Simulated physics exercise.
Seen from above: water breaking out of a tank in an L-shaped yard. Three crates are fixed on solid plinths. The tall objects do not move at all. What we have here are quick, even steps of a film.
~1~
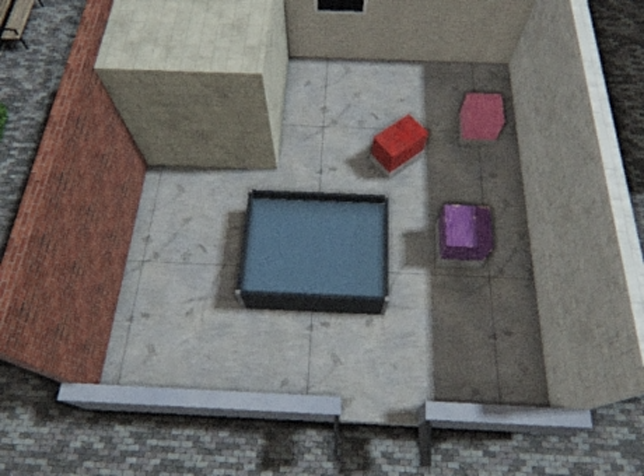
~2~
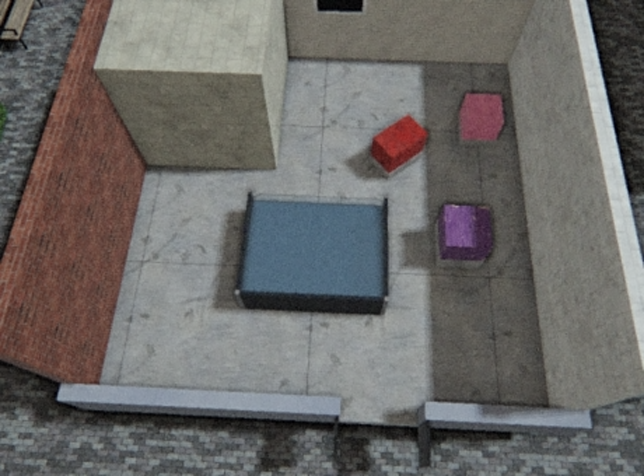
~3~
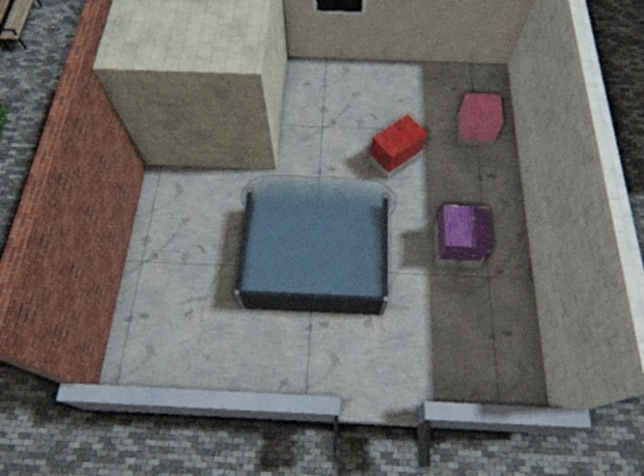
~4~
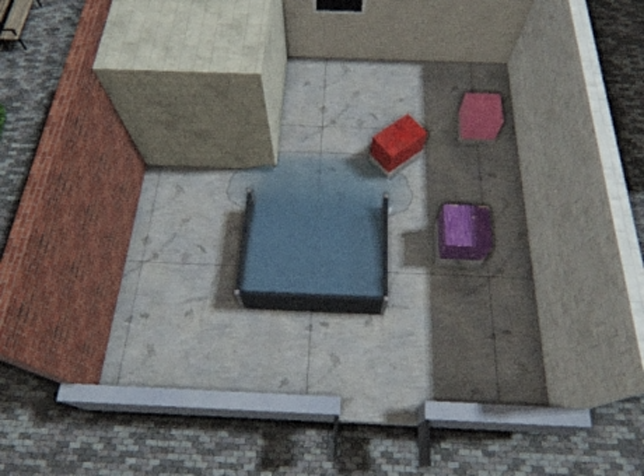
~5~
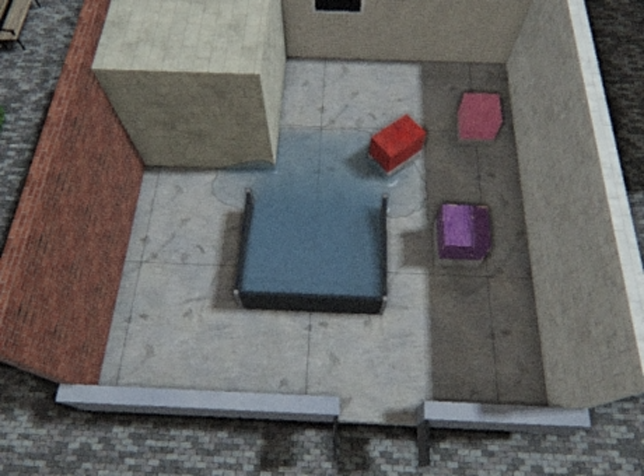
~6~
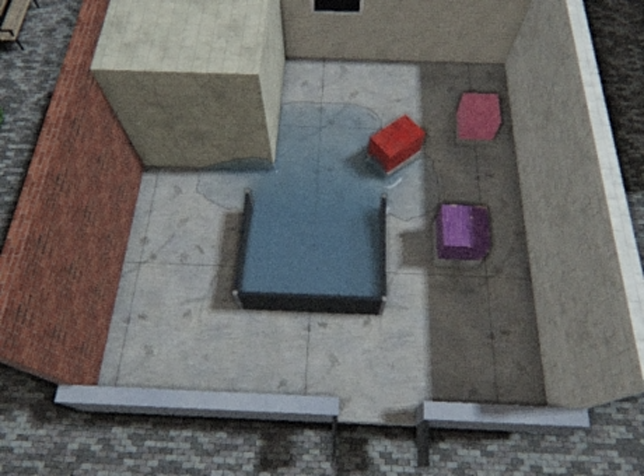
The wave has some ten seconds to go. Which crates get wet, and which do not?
The red crate is caught by the water; the purple crate is safe from the water; the pink crate is caught by the water.
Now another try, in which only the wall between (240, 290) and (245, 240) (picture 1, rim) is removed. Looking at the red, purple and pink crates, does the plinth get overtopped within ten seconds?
Red stays untouched, purple stays untouched, pink stays untouched.
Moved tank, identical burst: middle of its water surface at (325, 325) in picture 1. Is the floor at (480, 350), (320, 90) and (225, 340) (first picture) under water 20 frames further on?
Taking the three spots in order: Bare, swamped, bare.
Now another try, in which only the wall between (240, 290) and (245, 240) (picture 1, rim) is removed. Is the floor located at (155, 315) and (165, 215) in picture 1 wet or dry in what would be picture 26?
Submerged, submerged.
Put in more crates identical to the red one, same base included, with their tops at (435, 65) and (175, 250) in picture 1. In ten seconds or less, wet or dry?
Result, in sequence: Is inundated, is missed.
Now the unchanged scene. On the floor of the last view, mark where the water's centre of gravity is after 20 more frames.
The water's middle lies around (348, 151).
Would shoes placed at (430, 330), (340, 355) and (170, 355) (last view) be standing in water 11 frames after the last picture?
Going through them one by one, the first is spared, the second spared and the third spared.
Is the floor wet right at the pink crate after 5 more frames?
Pink crate wet.
A moment on, water covers 30 % of the floor; the red crate water round its plinth, the purple crate not reached, the pink crate water round its plinth.
Next, water covers 45 % of the floor; the red crate water round its plinth, the purple crate water round its plinth, the pink crate water round its plinth.
Then, water covers 60 % of the floor; the red crate water round its plinth, the purple crate water round its plinth, the pink crate water round its plinth.
Later, water covers 85 % of the floor; the red crate water round its plinth, the purple crate water round its plinth, the pink crate water round its plinth.
In the end, water covers 100 % of the floor; the red crate was topped, the purple crate stayed above the water, the pink crate was topped.
